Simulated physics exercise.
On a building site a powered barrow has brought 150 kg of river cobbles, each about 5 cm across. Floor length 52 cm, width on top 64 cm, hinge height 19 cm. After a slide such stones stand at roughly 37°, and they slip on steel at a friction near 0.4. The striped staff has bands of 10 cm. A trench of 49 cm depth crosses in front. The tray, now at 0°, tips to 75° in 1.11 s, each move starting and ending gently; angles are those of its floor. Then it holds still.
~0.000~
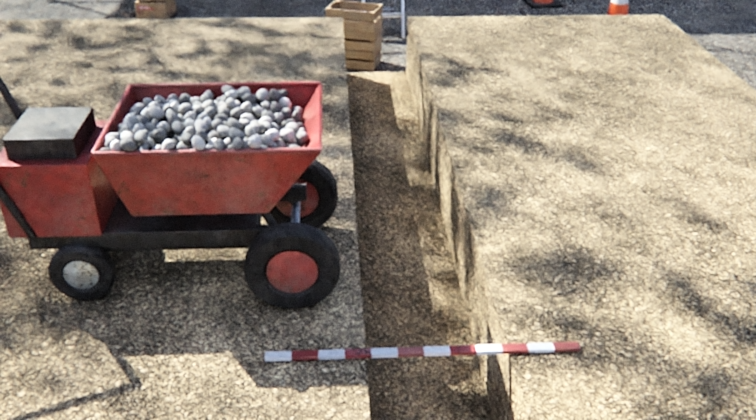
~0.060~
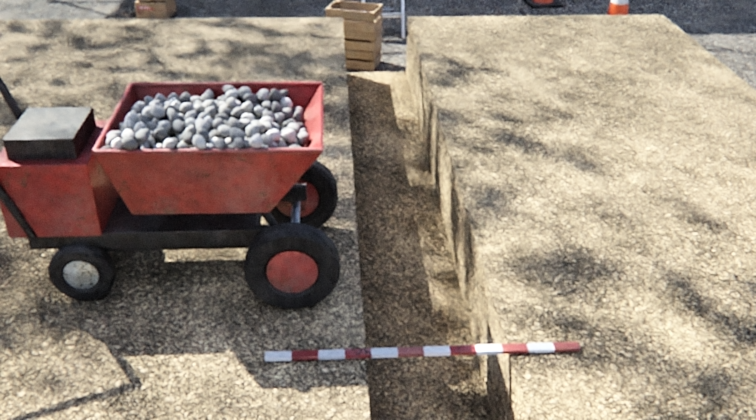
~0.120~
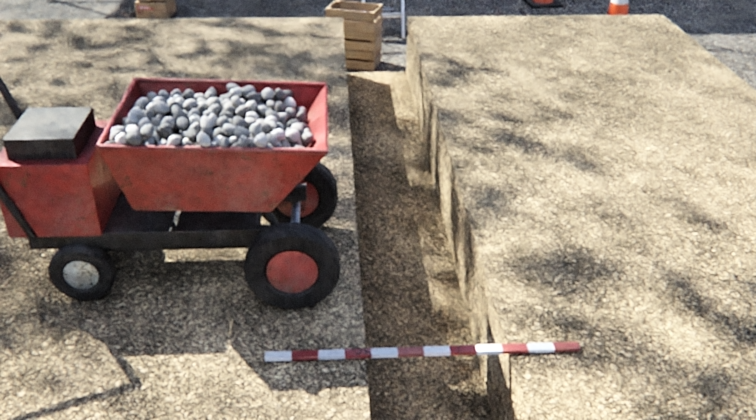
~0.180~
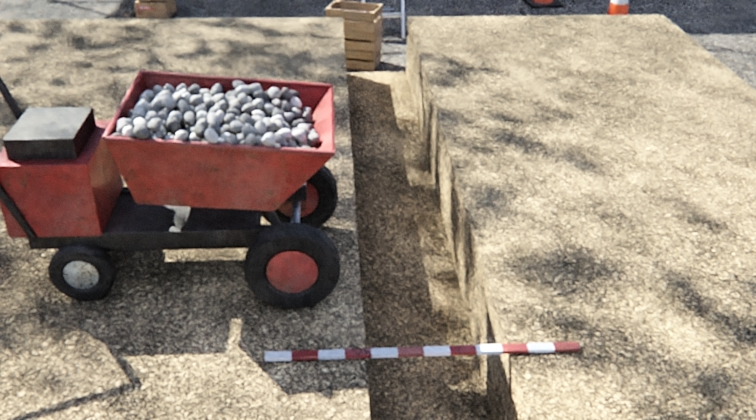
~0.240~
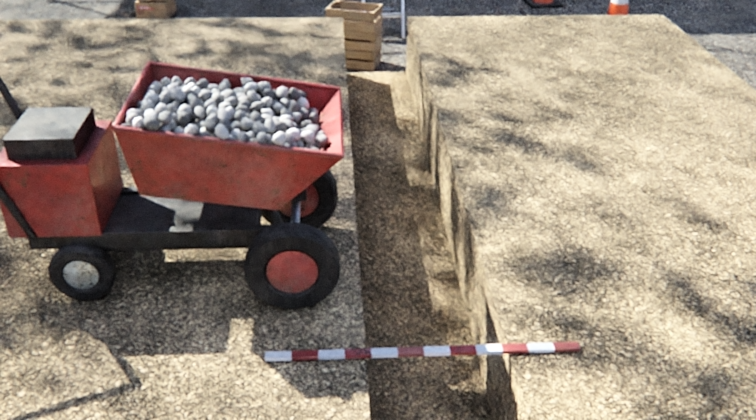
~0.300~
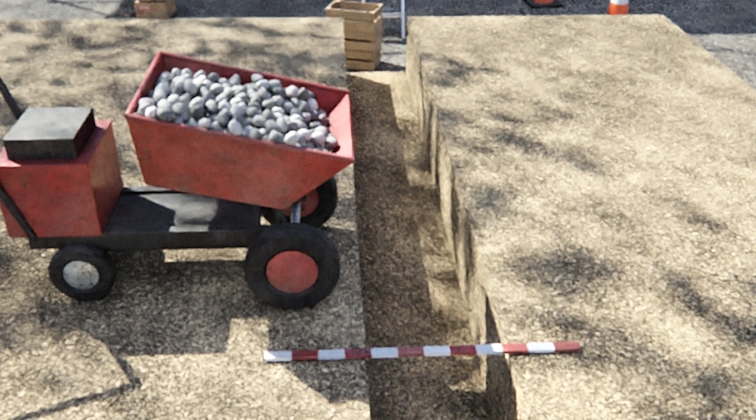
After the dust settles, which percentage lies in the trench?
Close to 70 in a hundred.
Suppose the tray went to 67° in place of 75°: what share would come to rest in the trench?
In that case some 75 per cent.
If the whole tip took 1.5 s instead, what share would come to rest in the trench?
Then about 75 per cent.
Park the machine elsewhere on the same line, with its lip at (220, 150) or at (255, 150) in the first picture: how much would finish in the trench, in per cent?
First some 100, then 100 per cent.
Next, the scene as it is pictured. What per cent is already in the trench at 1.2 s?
About 35 per cent by then.
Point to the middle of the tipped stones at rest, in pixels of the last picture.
Near (456, 329).
After 0.8 s the floor is at 63°; 99 % in the tray, 1 % in the trench; the foremost stones are at (427, 195).
After 1.2 s the floor is at 75°; 47 % in the tray, 34 % in the trench, 19 % past the trench; the foremost stones are at (566, 268).
After 1.6 s the floor is at 75°; 16 % in the tray, 54 % in the trench, 30 % past the trench; the foremost stones are at (682, 269).
After 3.5 s the floor is at 75°; 0 % in the tray, 70 % in the trench, 30 % past the trench; the foremost stones are past the picture's edge.
